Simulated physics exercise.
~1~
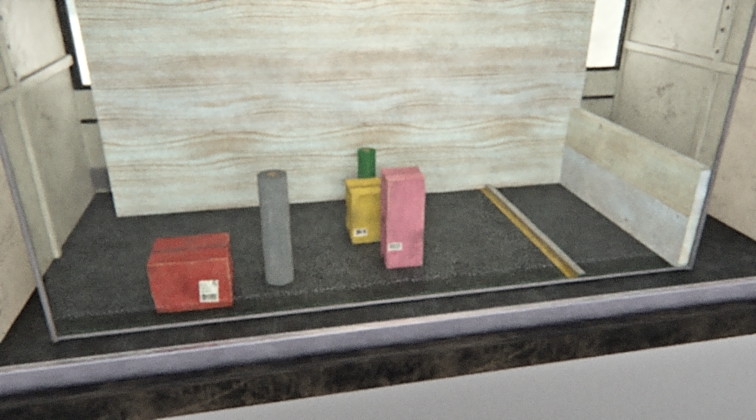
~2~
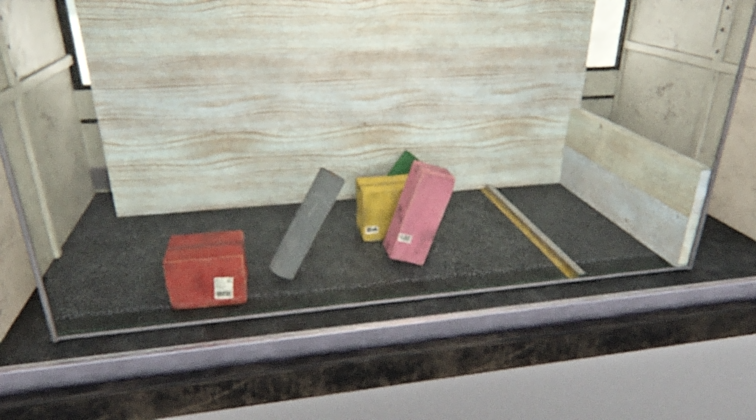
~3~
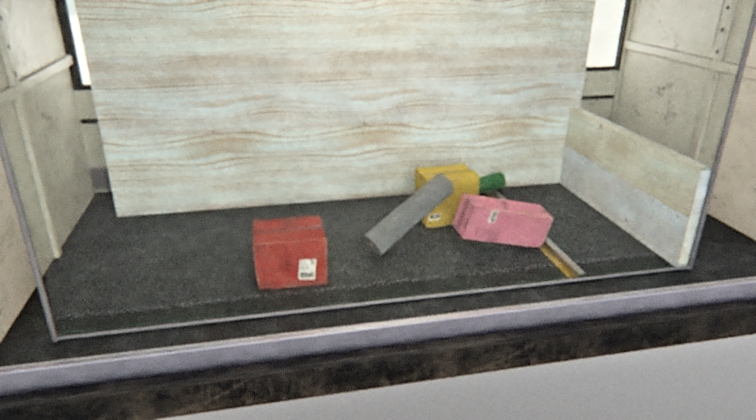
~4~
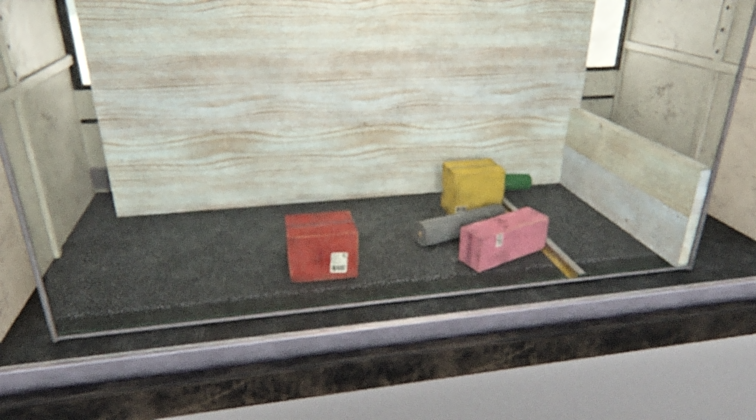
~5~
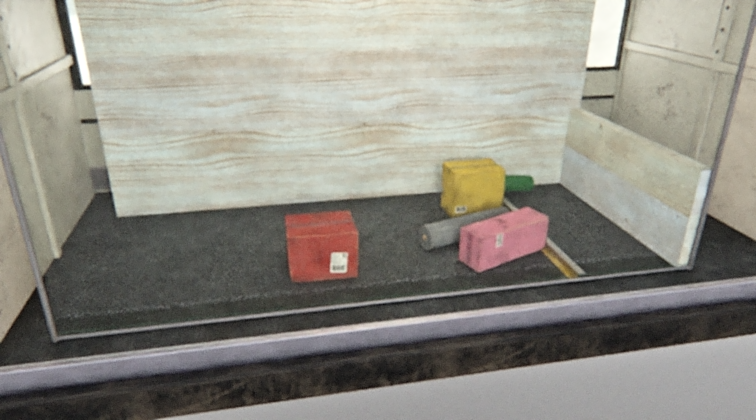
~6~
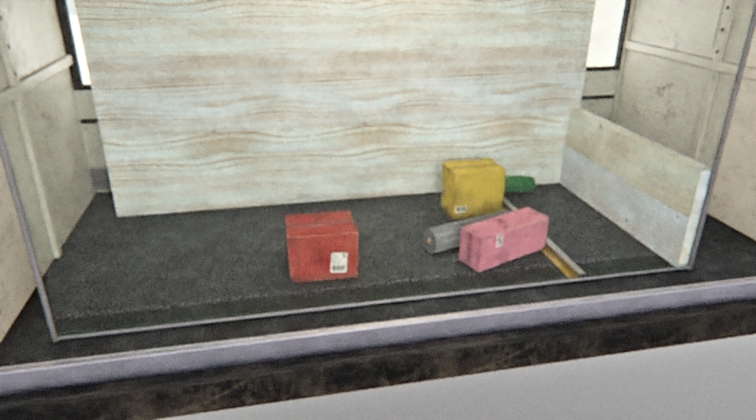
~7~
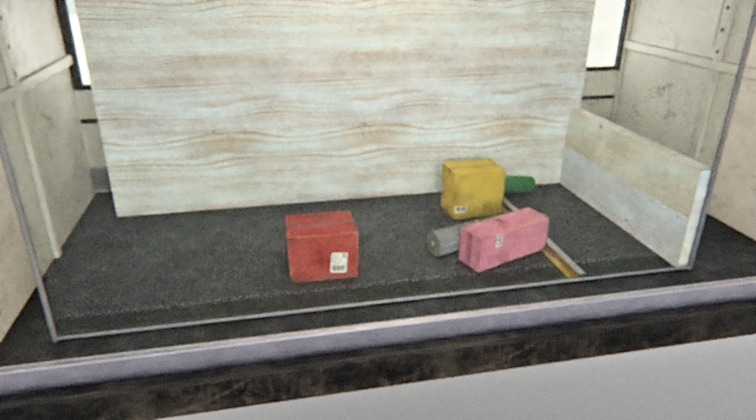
Boxes and rolls sliding right across a bay floor, the tall ones toppling, only the green roll ending past the yellow line.
